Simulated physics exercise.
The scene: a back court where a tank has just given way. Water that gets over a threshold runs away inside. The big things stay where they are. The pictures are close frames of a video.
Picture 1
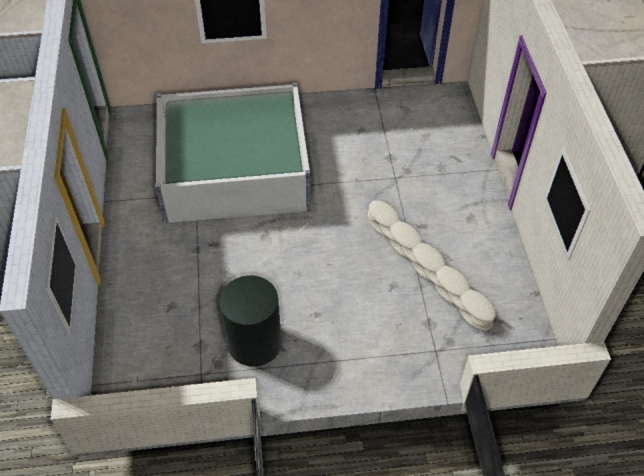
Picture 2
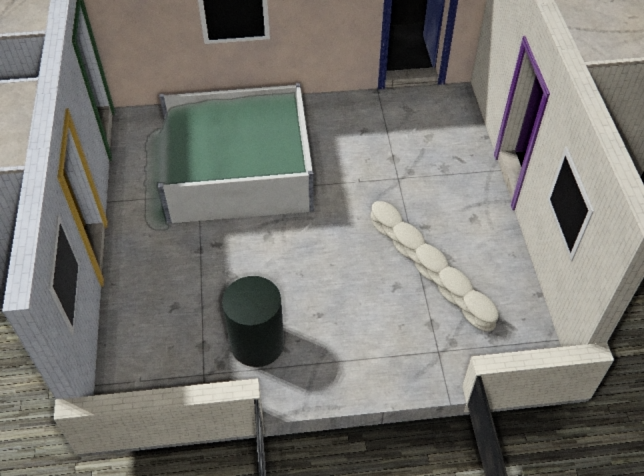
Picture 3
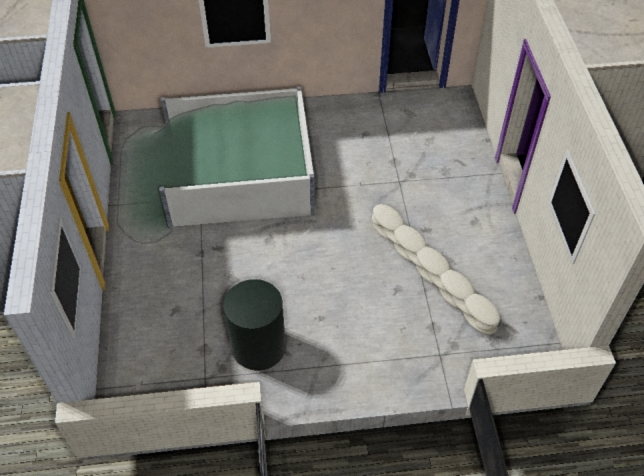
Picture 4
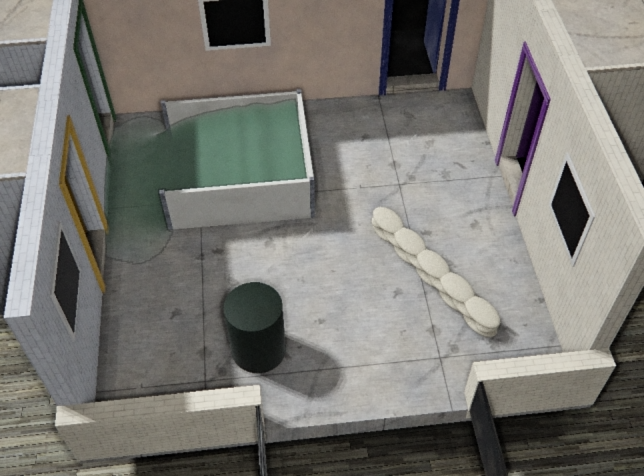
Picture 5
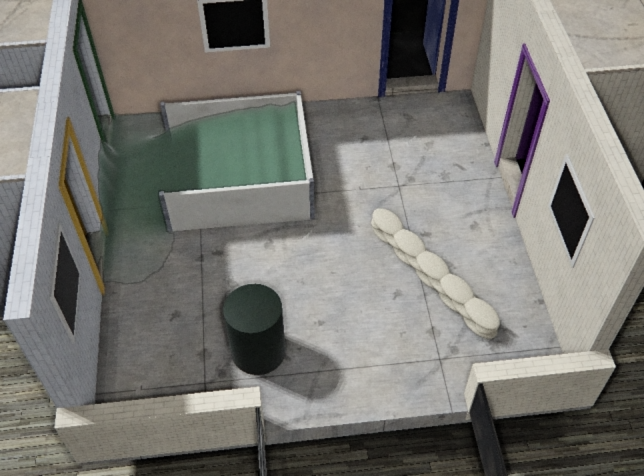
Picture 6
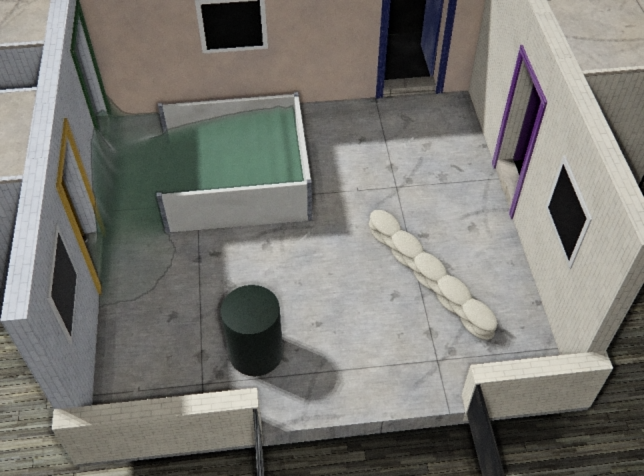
Green water pours from the open left side of a tank and spreads across the courtyard floor.
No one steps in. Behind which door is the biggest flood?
Most goes in at the green door.
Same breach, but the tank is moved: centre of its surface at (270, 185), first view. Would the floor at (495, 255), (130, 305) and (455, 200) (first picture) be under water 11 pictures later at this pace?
As listed: Clear, under water, no water.
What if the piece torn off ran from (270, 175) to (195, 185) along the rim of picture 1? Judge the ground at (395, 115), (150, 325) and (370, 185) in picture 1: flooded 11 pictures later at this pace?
In turn: Not flooded, wet, not flooded.
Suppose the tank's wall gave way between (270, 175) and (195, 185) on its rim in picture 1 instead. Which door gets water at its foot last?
The blue door.
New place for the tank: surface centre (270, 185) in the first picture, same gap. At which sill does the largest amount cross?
The yellow-painted one.
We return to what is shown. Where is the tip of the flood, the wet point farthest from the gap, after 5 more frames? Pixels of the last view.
Near (94, 406).
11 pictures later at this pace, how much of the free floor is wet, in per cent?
I make it 30 per cent.
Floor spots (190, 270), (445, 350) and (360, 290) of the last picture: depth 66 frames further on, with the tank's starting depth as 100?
In that order: 4, 10 and 10 per cent.
A moment on, water covers 20 % of the floor; green door some in, yellow door some in, purple door not reached, blue door not reached.
Next, water covers 30 % of the floor; green door a lot in, yellow door some in, purple door not reached, blue door not reached.
Then, water covers 55 % of the floor; green door a lot in, yellow door a lot in, purple door not reached, blue door wet at the sill, nothing in.
Later, water covers 85 % of the floor; green door a lot in, yellow door a lot in, purple door wet at the sill, nothing in, blue door wet at the sill, nothing in.
In the end, water covers 95 % of the floor; green door a lot in, yellow door a lot in, purple door wet at the sill, nothing in, blue door wet at the sill, nothing in; the green door has let in the most.
